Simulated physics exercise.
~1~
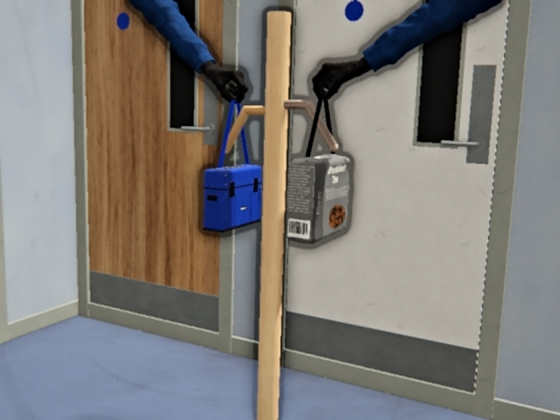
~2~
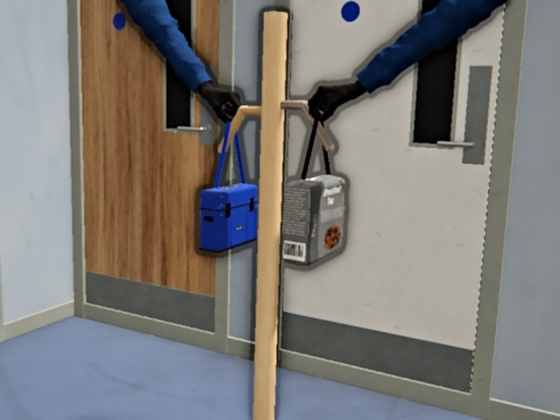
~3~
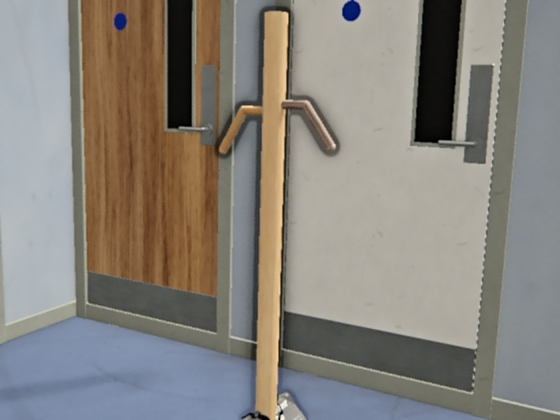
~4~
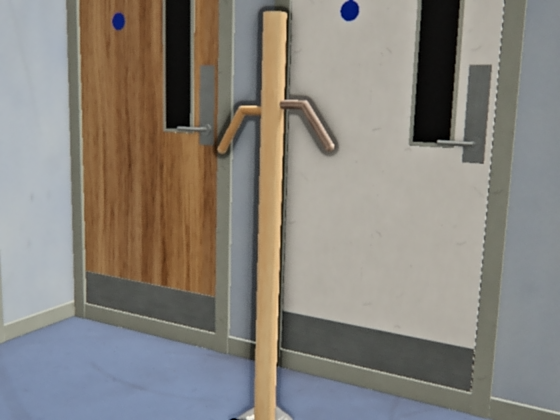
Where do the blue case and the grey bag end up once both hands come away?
Neither stays on its peg. The blue case drops to the floor out of sight, and the grey bag comes down to the foot of the post.
A blue case and a grey bag, each held by its loop in a black-gloved, blue-sleeved hand, are lowered at two downward-sloping pegs on a pale wooden post. The slightly swaying view faces the post in a room with a blue floor, with a brown wooden door behind on the left and a whitish door on the right. Both go down a little, upright, the blue case left of the post and the grey bag right. Then the hands are gone and both pegs are bare. The grey bag leans at the foot of the post, then lies there barely in view, while the blue case is out of sight.
